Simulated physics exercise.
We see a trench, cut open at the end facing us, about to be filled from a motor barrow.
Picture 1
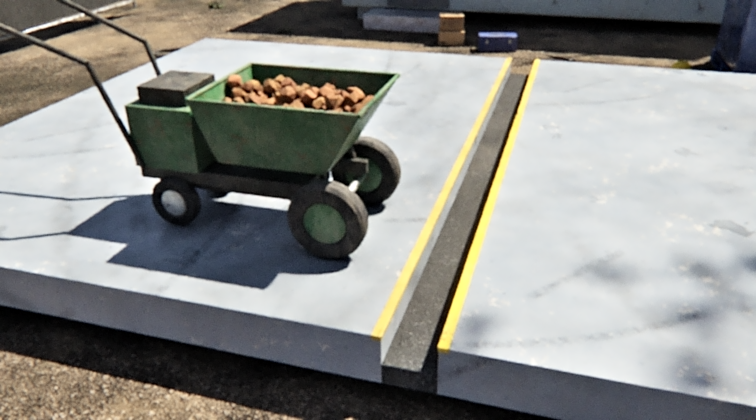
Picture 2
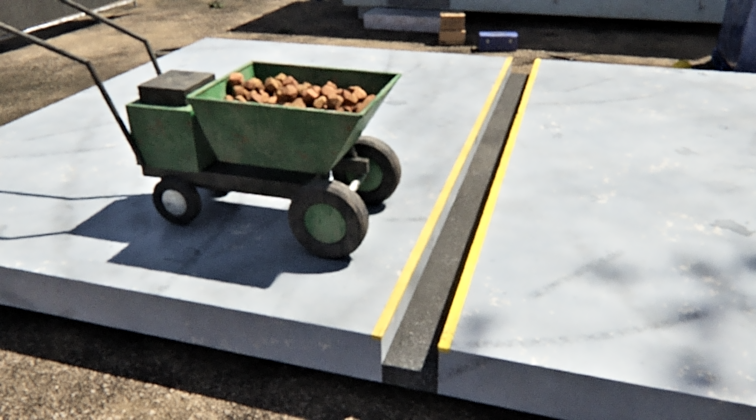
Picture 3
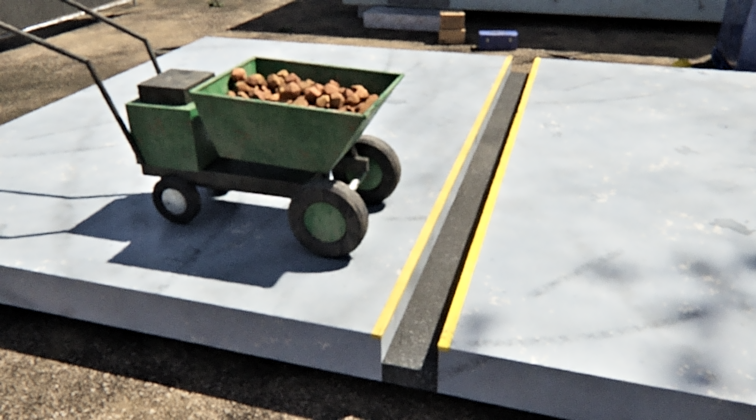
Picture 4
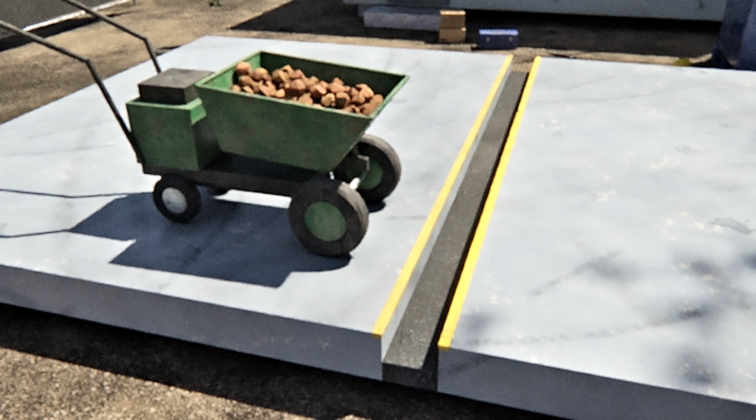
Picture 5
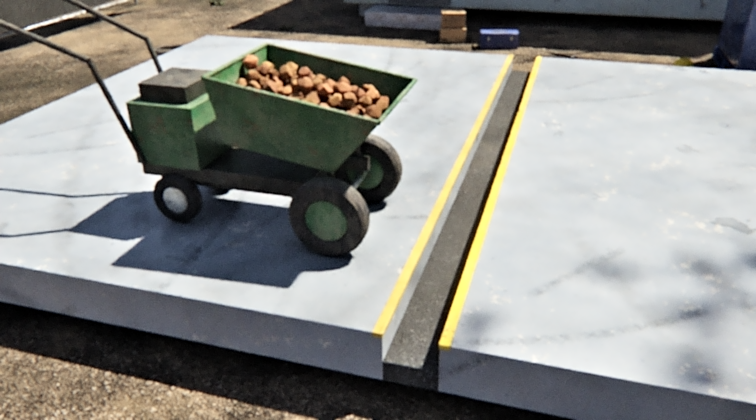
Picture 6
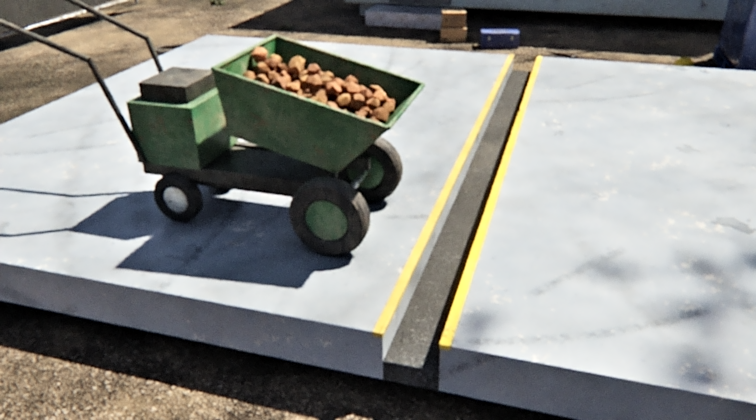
Green motor barrow standing beside a narrow yellow-edged trench, its skip of brown clods slowly tilting a little to the right.
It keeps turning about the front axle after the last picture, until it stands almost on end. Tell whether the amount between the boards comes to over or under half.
More out than in.
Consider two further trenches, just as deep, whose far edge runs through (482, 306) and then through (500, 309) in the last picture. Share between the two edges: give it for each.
The first try lands around 60 %, the second around 80 %.
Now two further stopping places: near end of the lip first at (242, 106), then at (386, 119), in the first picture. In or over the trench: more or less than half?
The lesser portion first, the lesser portion second.
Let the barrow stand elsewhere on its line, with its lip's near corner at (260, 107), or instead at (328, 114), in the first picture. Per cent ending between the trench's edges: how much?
Close to 40 in a hundred, and close to 60 in a hundred.
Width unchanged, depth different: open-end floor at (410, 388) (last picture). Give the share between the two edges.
20 %, roughly.
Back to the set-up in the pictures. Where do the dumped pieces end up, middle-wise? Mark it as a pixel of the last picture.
The centre settles at about (501, 243).
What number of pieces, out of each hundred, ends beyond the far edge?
60 %.
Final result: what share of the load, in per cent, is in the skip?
It comes to 20 per cent or so.
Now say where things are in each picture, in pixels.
In the first frame, lip of the skip near (358, 116), level; top of the load near (296, 105), clay clods; first edge of the trench near (396, 295); far edge near (457, 305), the trench under half as wide as the skip, and about half as deep as wide.
In the second frame, lip of the skip near (360, 116), level; top of the load near (297, 104).
In the third frame, lip of the skip near (364, 117), tipped barely; top of the load near (287, 94).
In the fourth frame, lip of the skip near (370, 119), tipped barely; top of the load near (283, 96).
In the fifth frame, lip of the skip near (378, 123), tipped a little; top of the load near (290, 92).
In the sixth frame, lip of the skip near (388, 129), tipped a little; top of the load near (285, 79); first edge of the trench near (397, 291); far edge near (459, 302).
Shortly afterwards, skip tipped steeply; the whole lot in the skip.
Next, skip tipped right over; all but a few in the skip; only a few in or heaped over the trench; a little beyond it; only a few falling.
Some moments later, skip tipped right over; near a third in the skip; a little in or heaped over the trench; near half beyond it; only a few falling.
In the end, skip tipped right over; near a quarter in the skip; near a quarter in or heaped over the trench; near two thirds beyond it.
